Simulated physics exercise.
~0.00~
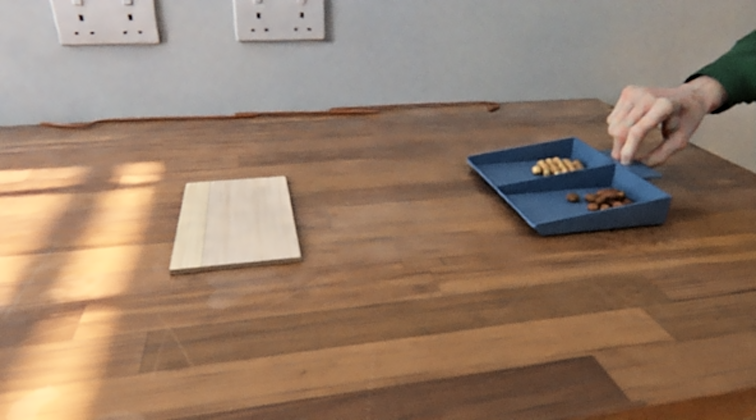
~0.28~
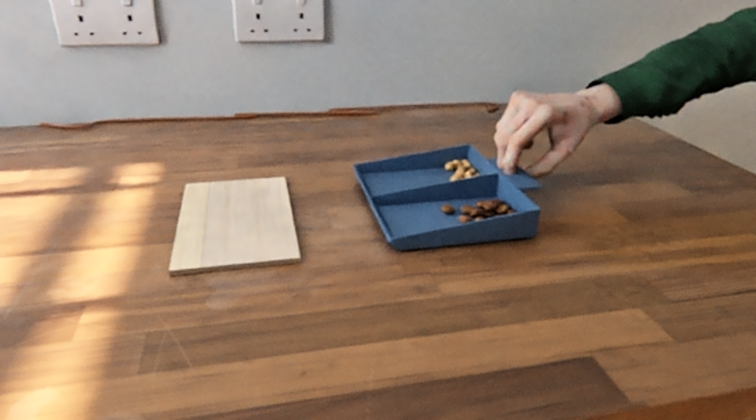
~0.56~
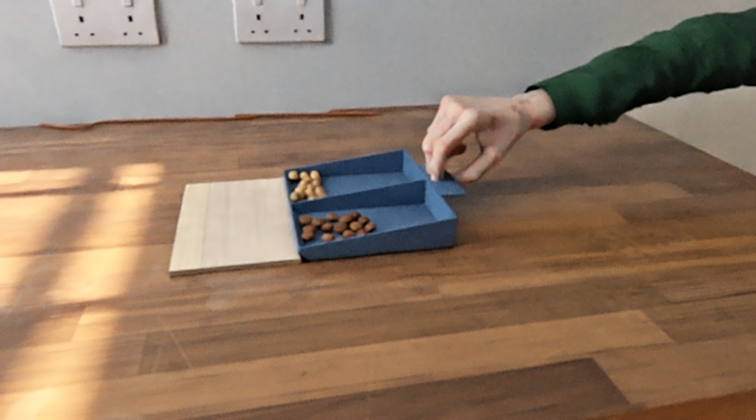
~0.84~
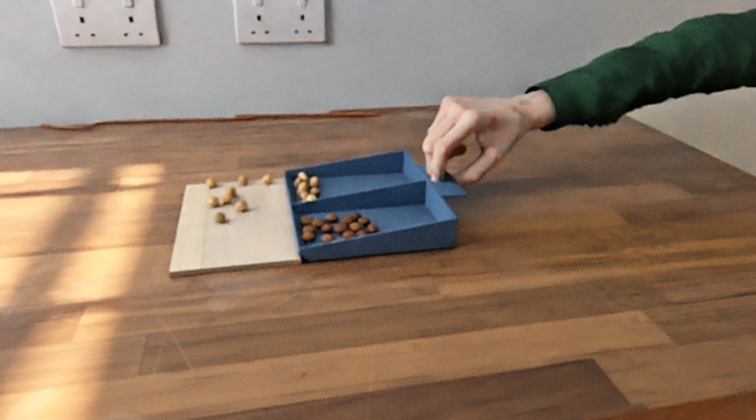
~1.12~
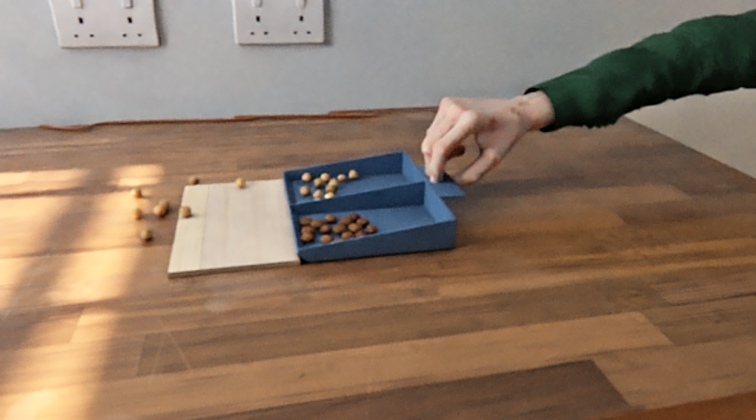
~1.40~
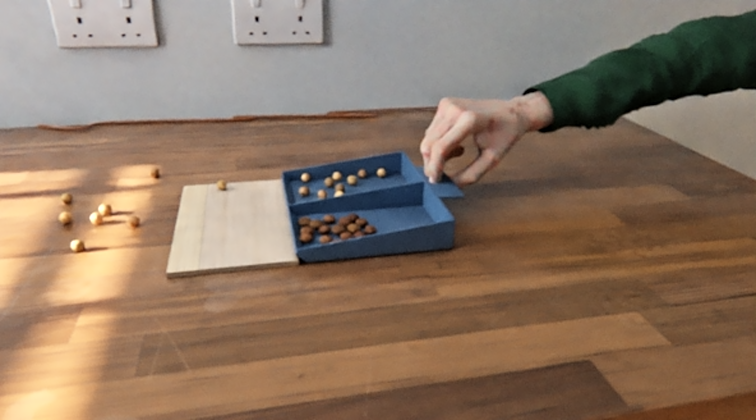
A hand in a green sleeve slid a blue divided tray left across a wooden table until it stopped against a pale flat board; some round tan pieces rolled over the board onto the table, while the brown ones stayed inside.
